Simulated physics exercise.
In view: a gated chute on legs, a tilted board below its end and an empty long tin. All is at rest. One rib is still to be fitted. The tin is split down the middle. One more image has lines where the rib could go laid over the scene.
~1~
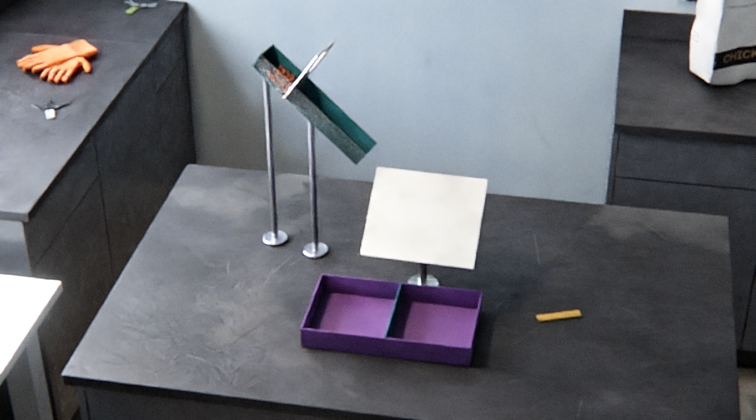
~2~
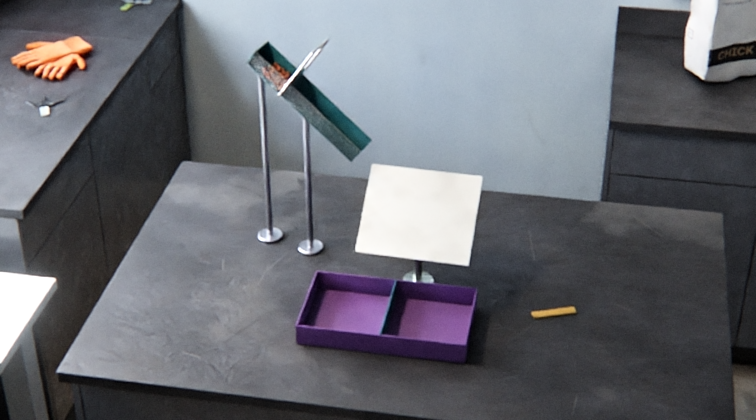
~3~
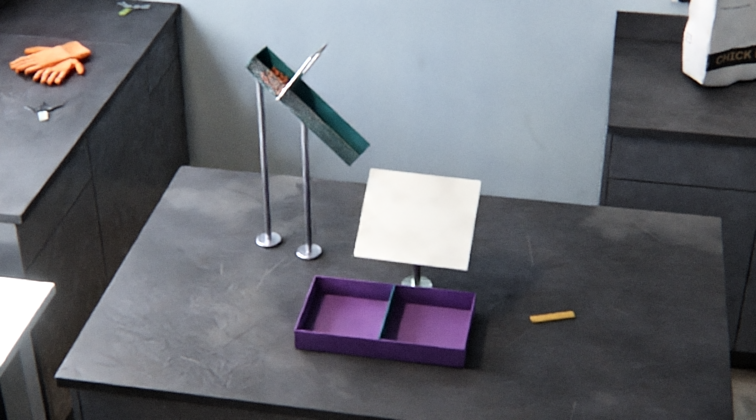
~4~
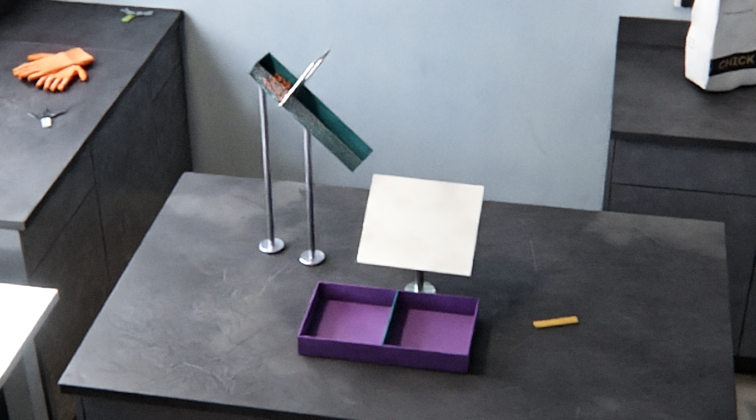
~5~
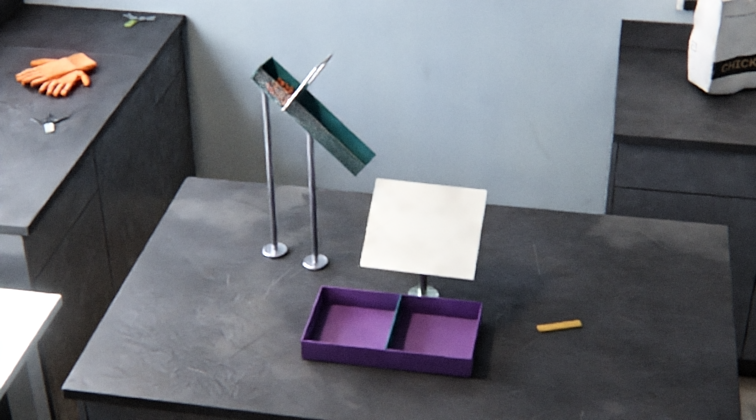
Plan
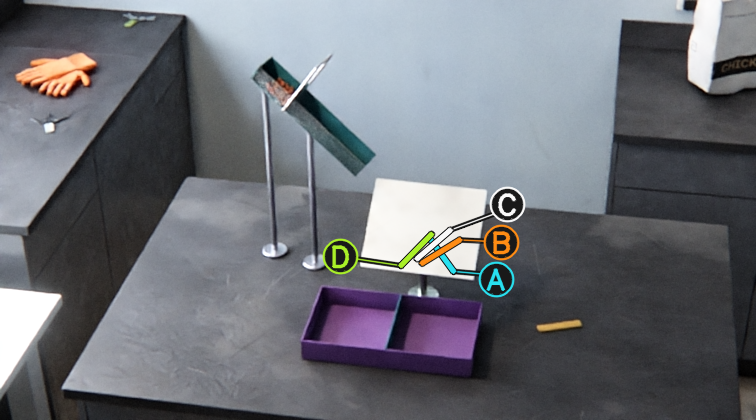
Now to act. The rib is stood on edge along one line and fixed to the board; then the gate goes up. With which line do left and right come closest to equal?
I would pick line C.
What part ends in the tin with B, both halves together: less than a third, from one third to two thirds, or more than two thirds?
Line B gives more than two thirds.
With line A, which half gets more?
More lands on the right.
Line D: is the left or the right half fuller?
Left.
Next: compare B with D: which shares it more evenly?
That would be B.
On the marked copy, line A from (428, 237) to (453, 271); line B from (459, 239) to (422, 263); line C from (450, 230) to (417, 258); line D from (431, 234) to (400, 265).
With A, of what is caught, a small part in the left half, most in the right.
With B, of what is caught, about a quarter in the left half, most in the right.
With C, of what is caught, about half in the left half, about half in the right.
With D, of what is caught, nearly all in the left half, a small part in the right.
